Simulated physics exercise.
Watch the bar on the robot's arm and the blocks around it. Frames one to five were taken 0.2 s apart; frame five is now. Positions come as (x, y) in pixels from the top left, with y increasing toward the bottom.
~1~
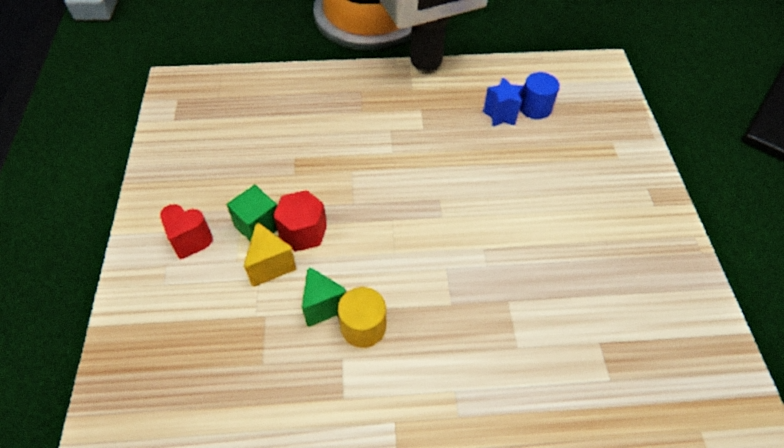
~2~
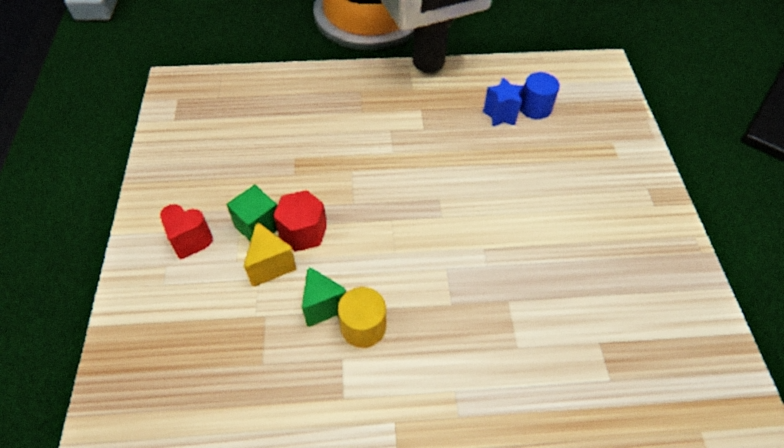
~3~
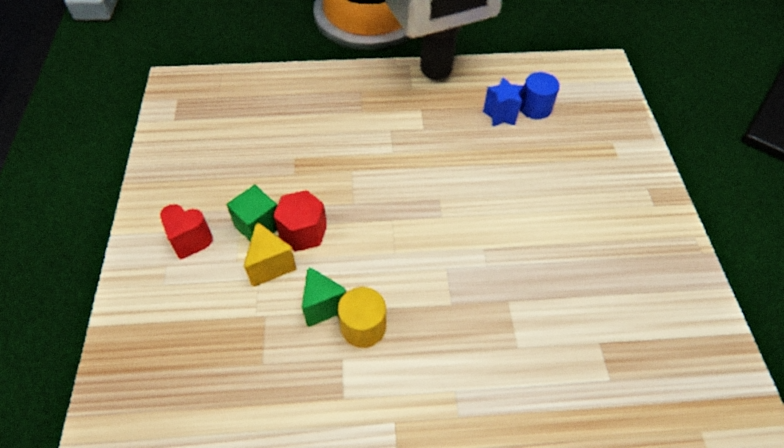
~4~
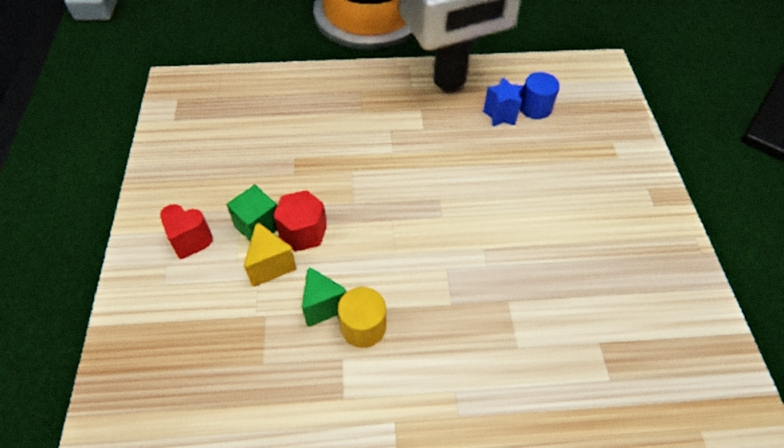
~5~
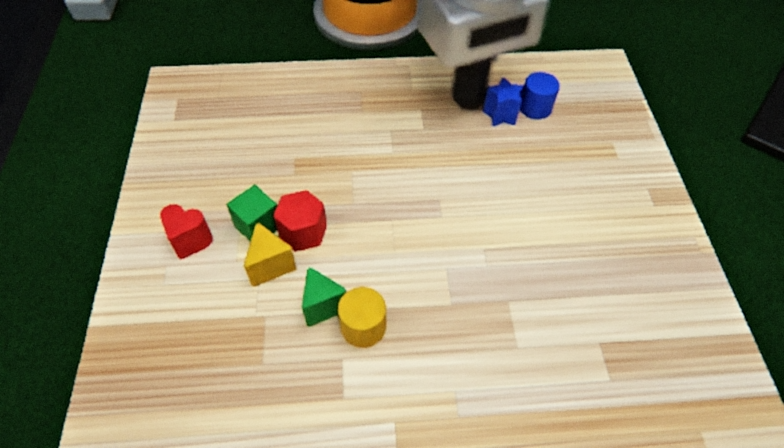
On a light wooden board scattered with colourful blocks, a robot arm's dark bar edged slowly to the right and slightly downward along the top, drawing close beside the blue star while every block stayed still.
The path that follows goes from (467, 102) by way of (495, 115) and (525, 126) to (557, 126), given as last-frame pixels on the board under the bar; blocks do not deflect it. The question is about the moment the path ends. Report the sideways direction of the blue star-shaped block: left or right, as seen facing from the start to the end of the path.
Shifted right.
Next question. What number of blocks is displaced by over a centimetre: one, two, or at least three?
Here I'd predict two blocks moving more than 1 cm.
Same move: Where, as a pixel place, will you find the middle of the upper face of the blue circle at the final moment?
The middle of its upper face should be somewhere near (567, 78).
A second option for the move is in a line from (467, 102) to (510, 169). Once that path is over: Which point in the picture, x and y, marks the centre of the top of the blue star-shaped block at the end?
Final place: (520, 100).
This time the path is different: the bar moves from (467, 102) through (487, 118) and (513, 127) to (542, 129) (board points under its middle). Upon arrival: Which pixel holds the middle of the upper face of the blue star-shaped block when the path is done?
Just about (581, 105).
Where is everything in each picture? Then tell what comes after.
Bar's lower end at (426, 60); blue star-shaped block at (507, 90); blue circle at (543, 83), in the first picture.
Bar at (429, 63); blocks still, in the second picture.
Bar at (436, 69); blocks still, in the third picture.
Bar at (449, 80); blocks still, in the fourth picture.
Bar at (468, 96); blue star-shaped block at (507, 90); blue circle at (543, 83), in the fifth picture.
What follows on the original path. One third of the way, bar at (497, 109); blue star-shaped block at (530, 101), turned 20° anticlockwise; blue circle at (553, 84).
Two thirds of the way, bar at (527, 120); blue star-shaped block at (562, 113), turned 15° anticlockwise; blue circle at (553, 84).
At the end, bar at (559, 120); blue star-shaped block at (589, 120); blue circle at (567, 78).
